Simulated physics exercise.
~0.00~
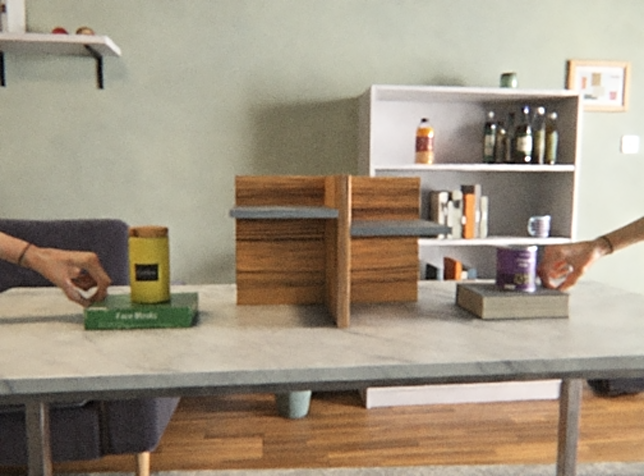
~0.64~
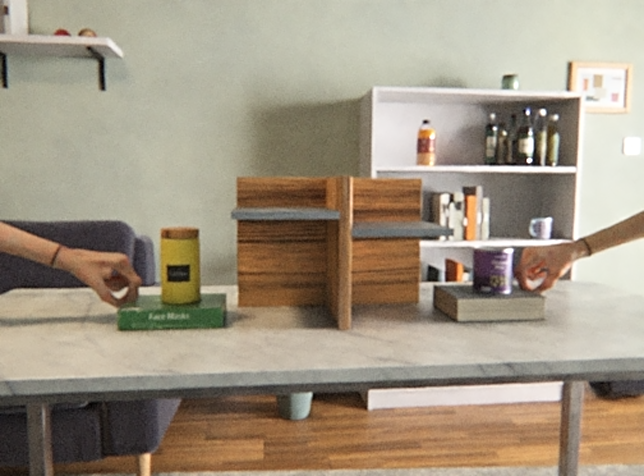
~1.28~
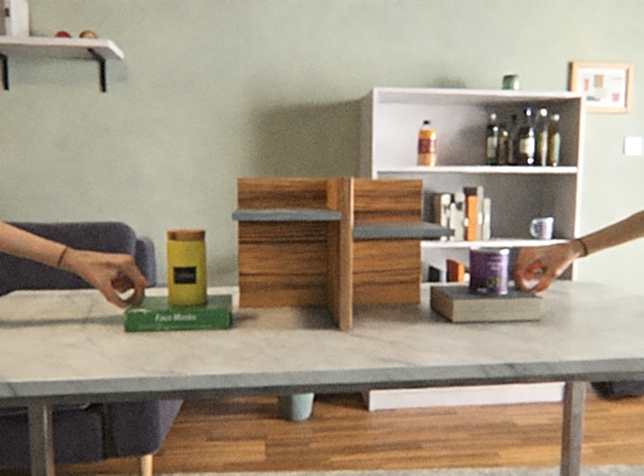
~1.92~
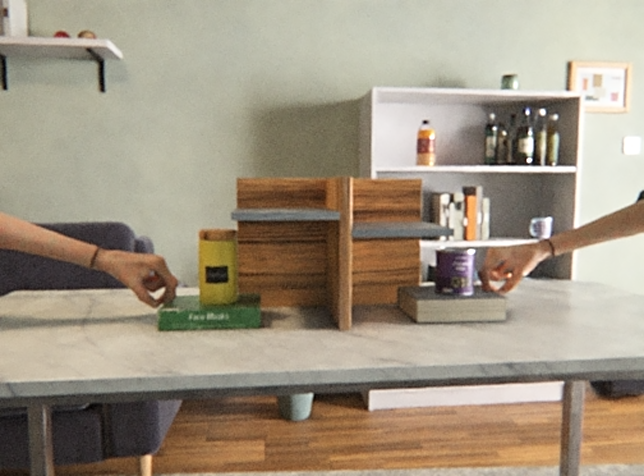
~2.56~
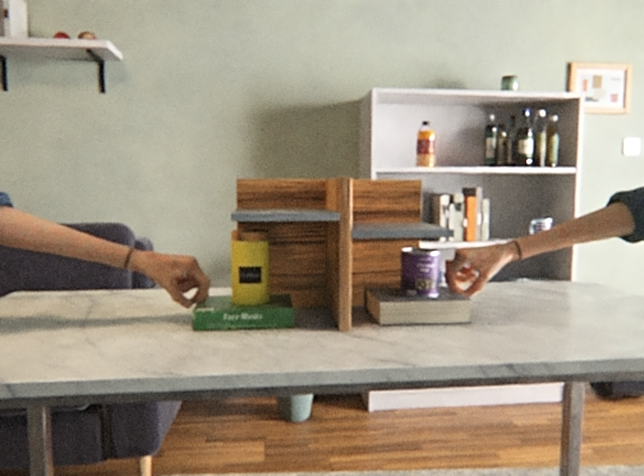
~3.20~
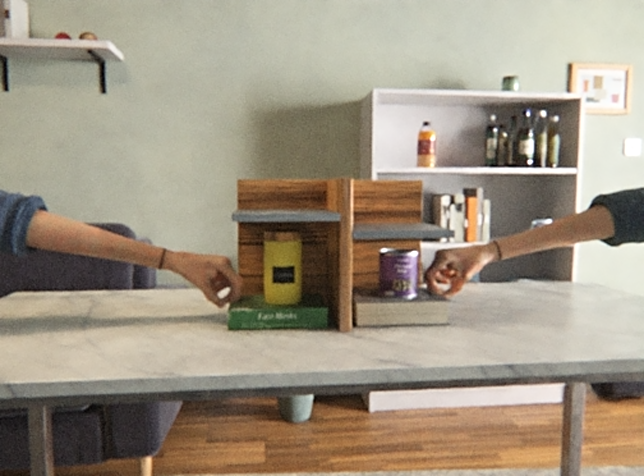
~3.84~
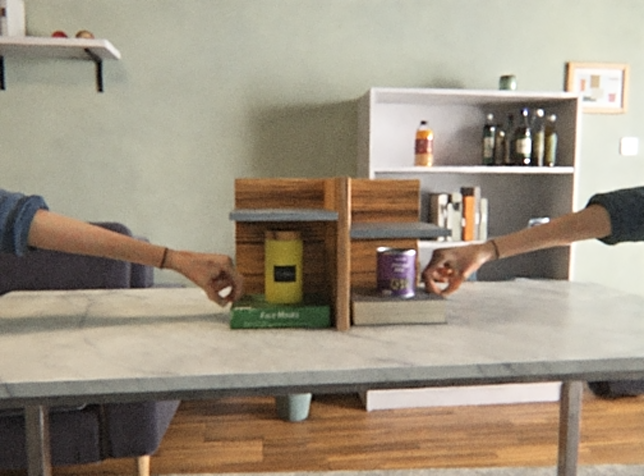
The footage shows two hands sliding a green box carrying a yellow jar and a grey book carrying a purple pot inward across a table toward a wooden rack, until both containers pass beneath its side shelves and rest there, upright and untouched.
